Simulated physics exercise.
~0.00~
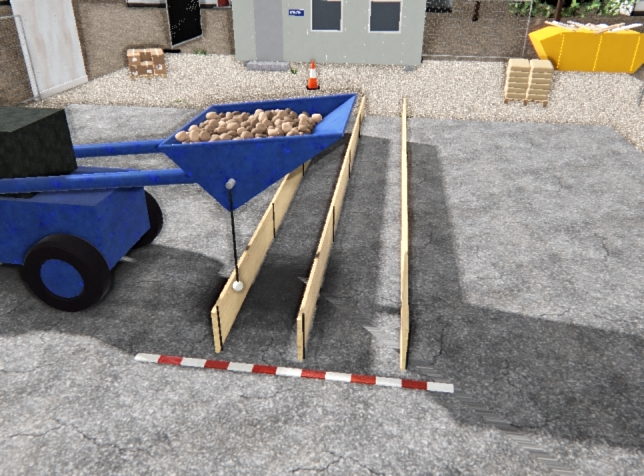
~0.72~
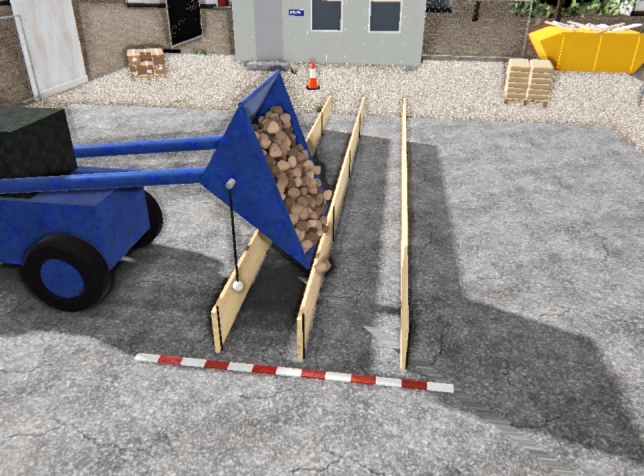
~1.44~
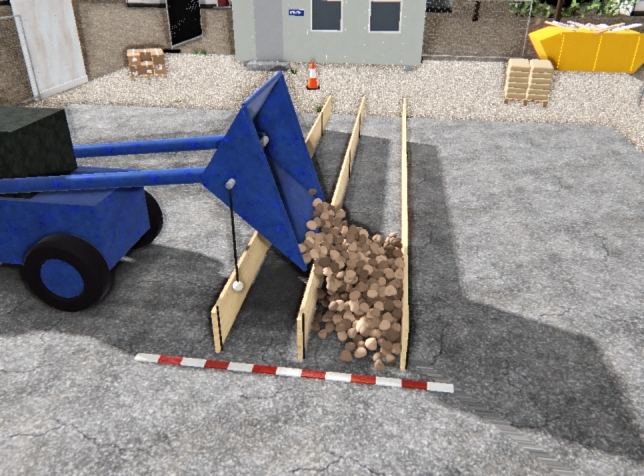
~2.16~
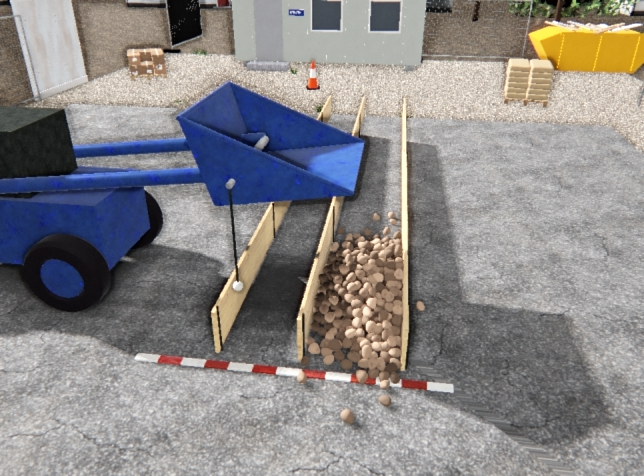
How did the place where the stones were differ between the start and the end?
At the start the stones were heaped in the loader's raised blue bucket. By the end they lay lower and further right on the ground, mostly between the middle and right boards, with a few just past the striped staff.
In a paved yard, a blue loader tipped its raised bucket steeply forward and poured brown stones between the middle and right boards, then swung the empty bucket partway back up as a few stones strayed past the red and white staff.
